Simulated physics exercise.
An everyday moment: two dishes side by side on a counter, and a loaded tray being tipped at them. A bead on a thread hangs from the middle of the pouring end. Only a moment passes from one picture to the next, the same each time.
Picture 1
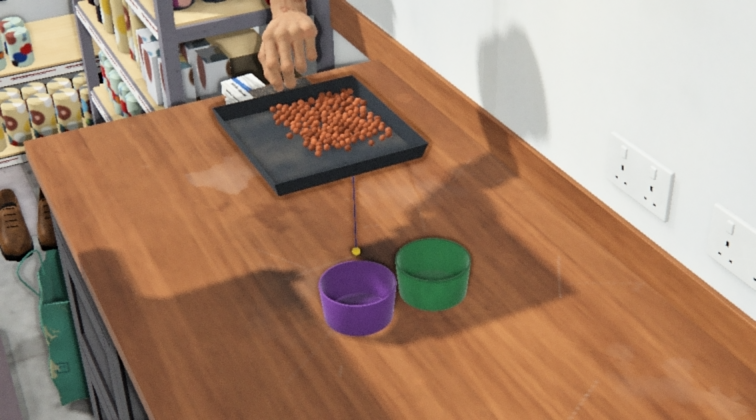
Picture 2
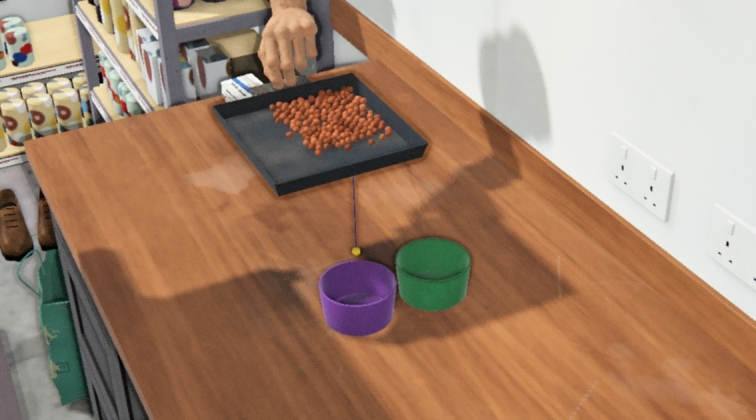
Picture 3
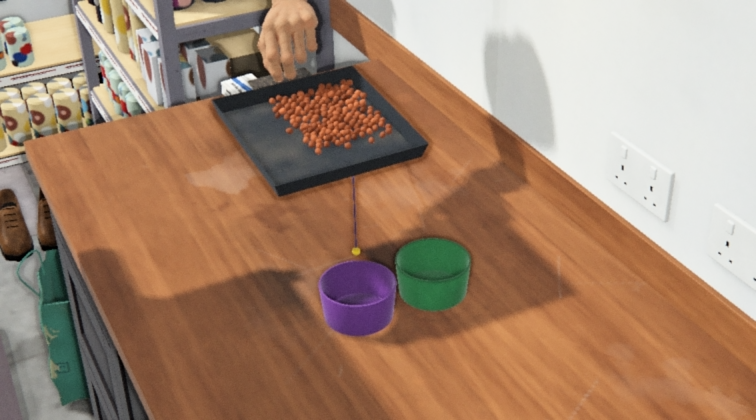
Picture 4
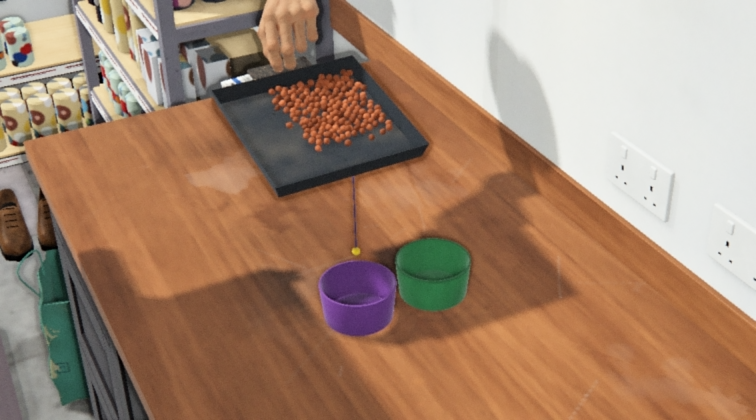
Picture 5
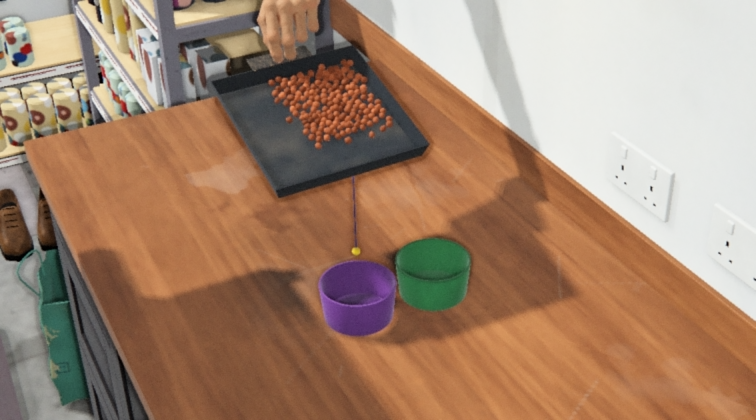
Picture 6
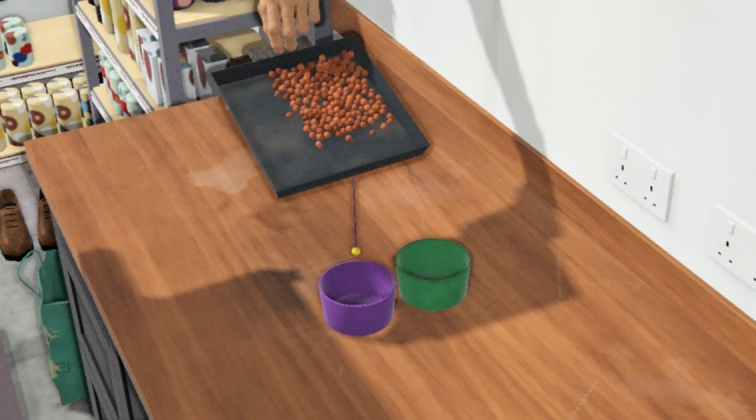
On a wooden counter, a hand gradually raised the far end of a dark tray of small reddish-brown pellets, slanting it toward a purple dish and a green dish, while a yellow bead hung still.
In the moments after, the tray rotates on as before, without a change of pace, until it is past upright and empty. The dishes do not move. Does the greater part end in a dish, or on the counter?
Caught overall: Over half.
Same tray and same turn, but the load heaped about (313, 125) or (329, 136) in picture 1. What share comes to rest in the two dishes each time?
Roughly 50 per cent, and 50 per cent.
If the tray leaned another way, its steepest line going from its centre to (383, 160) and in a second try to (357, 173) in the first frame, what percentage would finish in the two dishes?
Near 70 % and 80 %.
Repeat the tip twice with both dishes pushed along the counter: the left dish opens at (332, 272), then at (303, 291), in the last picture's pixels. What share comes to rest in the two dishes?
In turn 30 and 70 in a hundred.
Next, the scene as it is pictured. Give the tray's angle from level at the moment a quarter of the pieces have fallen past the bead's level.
At some 105 degrees.
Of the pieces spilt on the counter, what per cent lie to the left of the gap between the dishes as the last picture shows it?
Close to 80 per cent.
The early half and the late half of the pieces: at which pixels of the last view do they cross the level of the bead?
Around (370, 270) and then (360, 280).
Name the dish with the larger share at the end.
The winner is the left-hand dish.
Soon, tray tipped steeply; nearly all on the tray; a small part in the air.
A while on, tray tipped right over; most on the tray; a small part in the left dish; a stray few in the right dish; a small part outside both; a small part in the air.
Towards the end, tray tipped past a quarter turn; about half in the left dish; a small part in the right dish; about a third outside both.
Finally, tray tipped past a quarter turn; about half in the left dish; a small part in the right dish; about a third outside both.
